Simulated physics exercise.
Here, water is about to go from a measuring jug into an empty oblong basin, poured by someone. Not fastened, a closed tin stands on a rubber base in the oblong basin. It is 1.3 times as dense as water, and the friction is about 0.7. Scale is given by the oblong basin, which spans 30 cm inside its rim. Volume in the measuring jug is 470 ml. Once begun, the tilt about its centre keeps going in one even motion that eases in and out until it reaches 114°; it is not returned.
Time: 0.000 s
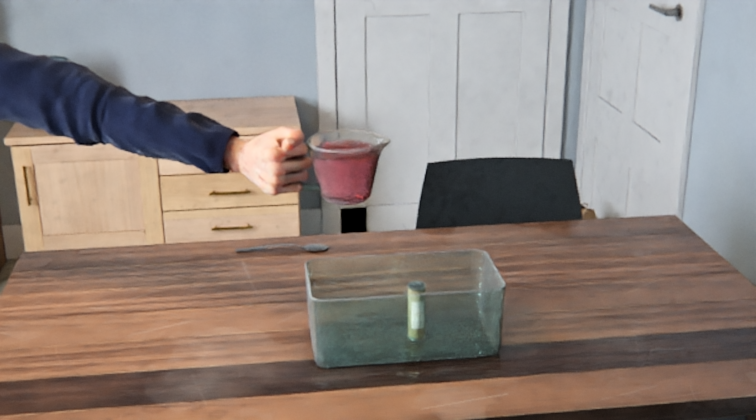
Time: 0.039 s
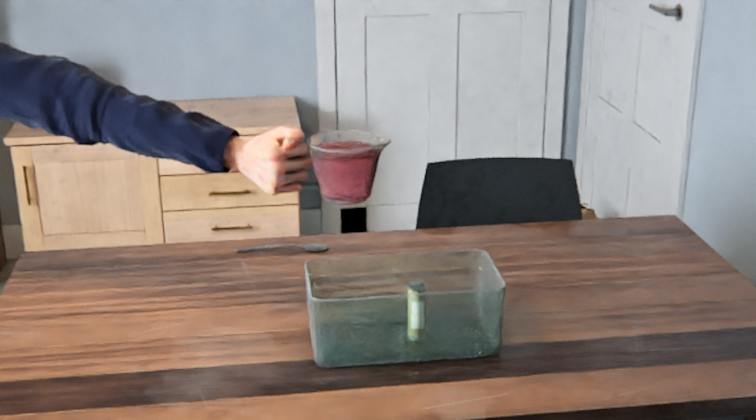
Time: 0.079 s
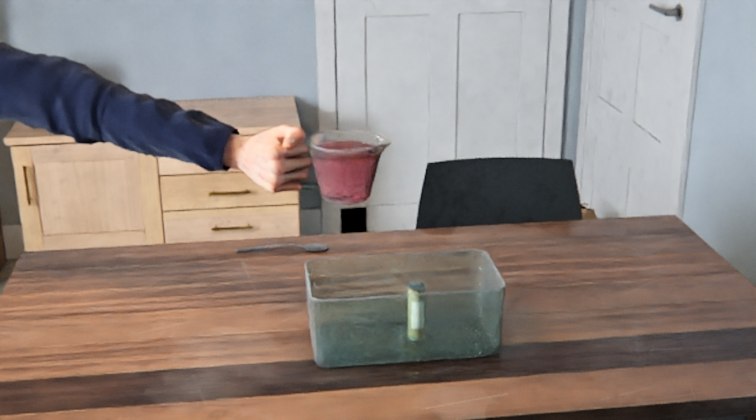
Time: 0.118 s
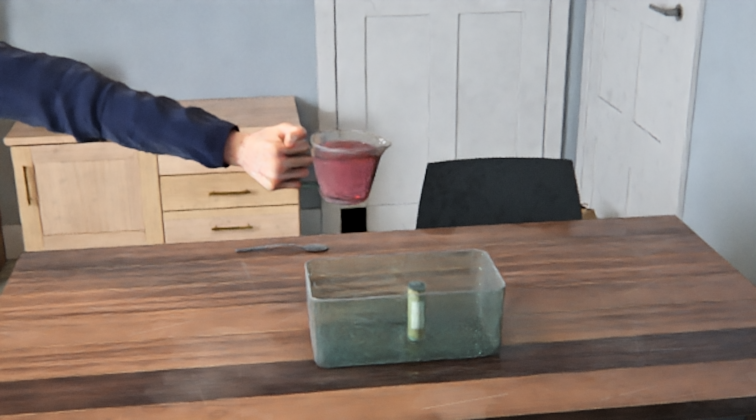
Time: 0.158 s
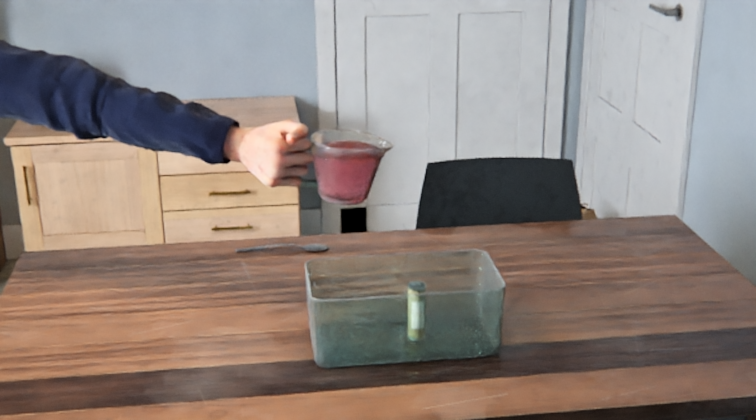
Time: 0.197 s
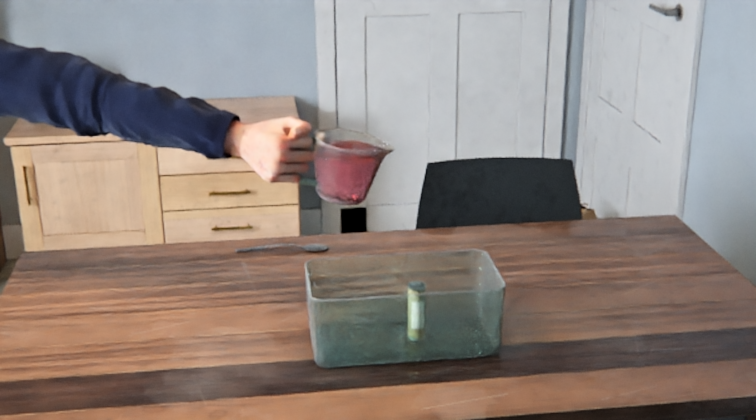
In the video, a hand holds a clear jug of reddish liquid above a wooden table, where a glass basin contains a small upright cylindrical object. The jug stays nearly level at first, then tilts slightly to the right.
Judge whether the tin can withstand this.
It withstands it and stays upright.
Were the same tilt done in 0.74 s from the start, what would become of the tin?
Outcome - the tin remains standing.
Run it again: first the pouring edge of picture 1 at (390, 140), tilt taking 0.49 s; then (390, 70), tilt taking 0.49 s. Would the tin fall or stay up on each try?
The tin overturns the first time and stays vertical the second time.
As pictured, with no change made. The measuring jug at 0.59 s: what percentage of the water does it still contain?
Roughly 60 percent.
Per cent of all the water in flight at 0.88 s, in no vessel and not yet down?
Roughly 16 %.
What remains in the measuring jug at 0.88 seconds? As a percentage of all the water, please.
What remains is about 4 percent of it all.
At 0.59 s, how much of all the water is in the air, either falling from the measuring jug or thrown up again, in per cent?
32 per cent.
Then, 0.59 s in, the tilt is 72° and 59 per cent is still to pour; the tin stands where it began.
Then, 0.88 s in, the tilt is 109° and 4 per cent is still to pour; the tin stands where it began.
Then, 1.18 s in, the tilt is 114° and 0 per cent is still to pour; the tin stands where it began.
Then, 1.51 s in, the tilt is 114° and 0 per cent is still to pour; the tin stands where it began.
Finally, the tin stands where it began.
